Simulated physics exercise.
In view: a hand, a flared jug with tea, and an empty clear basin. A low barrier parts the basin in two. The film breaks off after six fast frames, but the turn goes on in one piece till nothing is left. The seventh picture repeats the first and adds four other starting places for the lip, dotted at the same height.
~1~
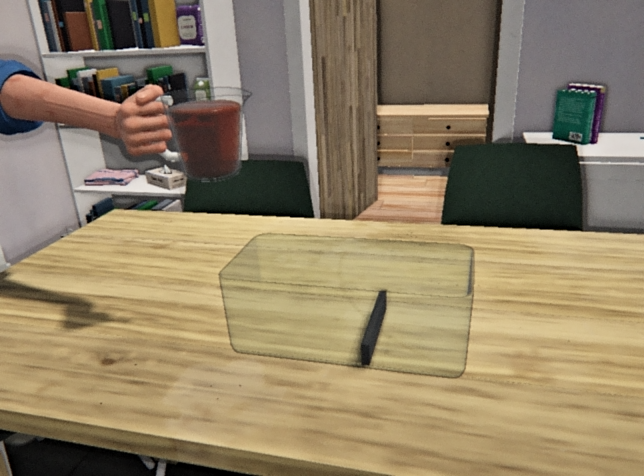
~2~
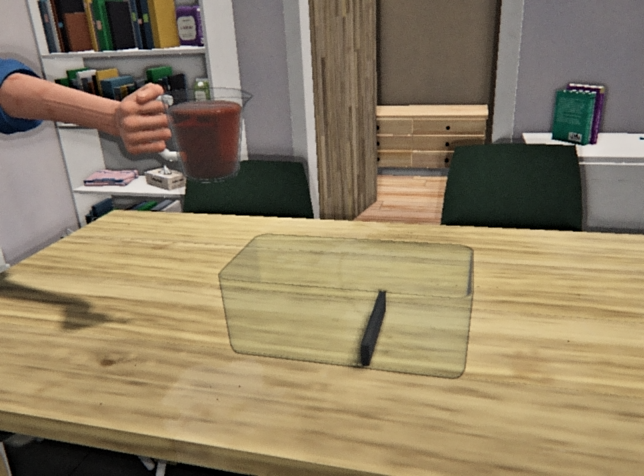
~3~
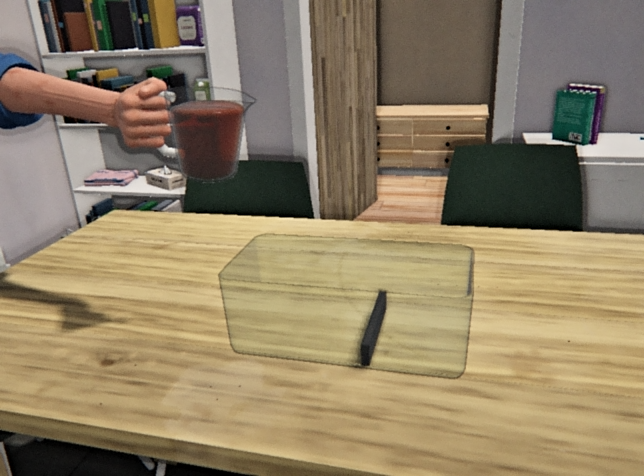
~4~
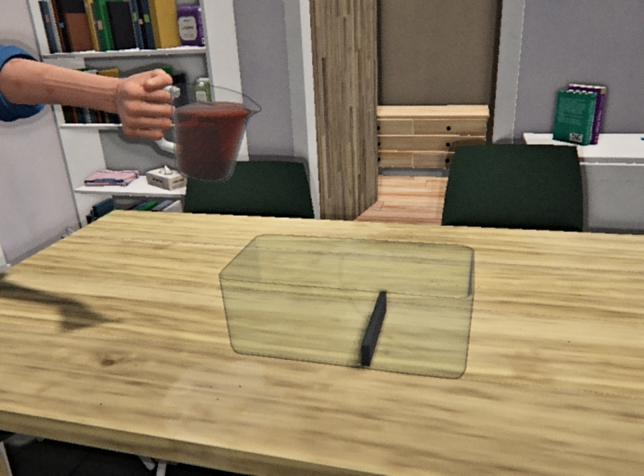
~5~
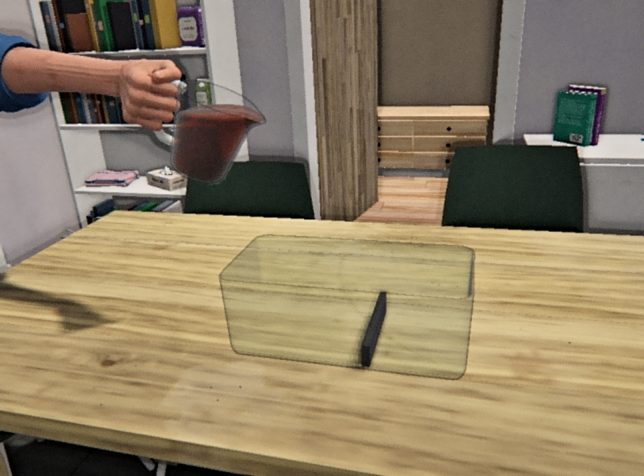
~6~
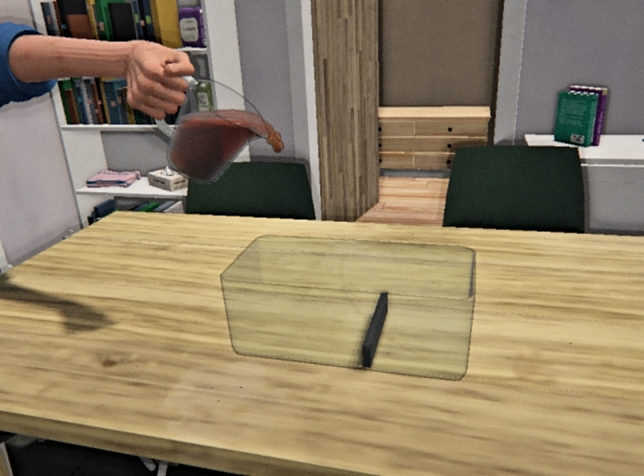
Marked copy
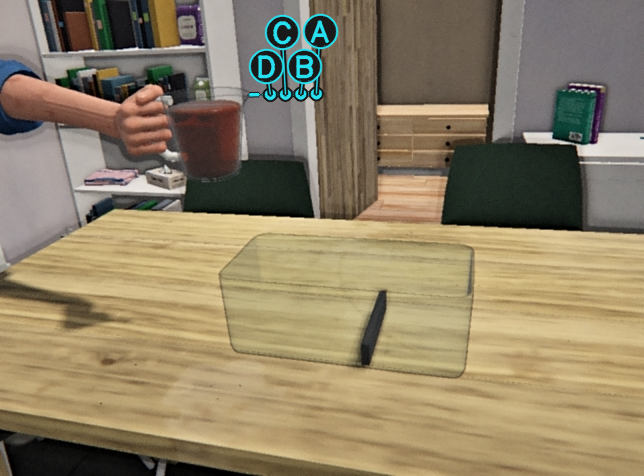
In a room with bookshelves and dark chairs, a hand at the left holds a clear jug of reddish-brown tea above a wooden table, where an empty clear basin has a low dark barrier inside. The jug stays upright at first, then tilts steadily to the right until tea slips over its lip.
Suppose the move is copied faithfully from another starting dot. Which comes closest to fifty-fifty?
Dot A does it best.
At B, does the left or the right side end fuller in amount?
The left side.
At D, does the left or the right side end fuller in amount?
More ends on the left.
On the marked copy, A at (316, 93); B at (300, 94); C at (285, 94); D at (270, 94).
With A, about 49 % ends left of the wall and 48 % right of it.
With B, about 72 % ends left of the wall and 24 % right of it; 4 % is lost outside.
With C, about 87 % ends left of the wall and 8 % right of it; 5 % is lost outside.
With D, about 87 % ends left of the wall and 9 % right of it; 3 % is lost outside.
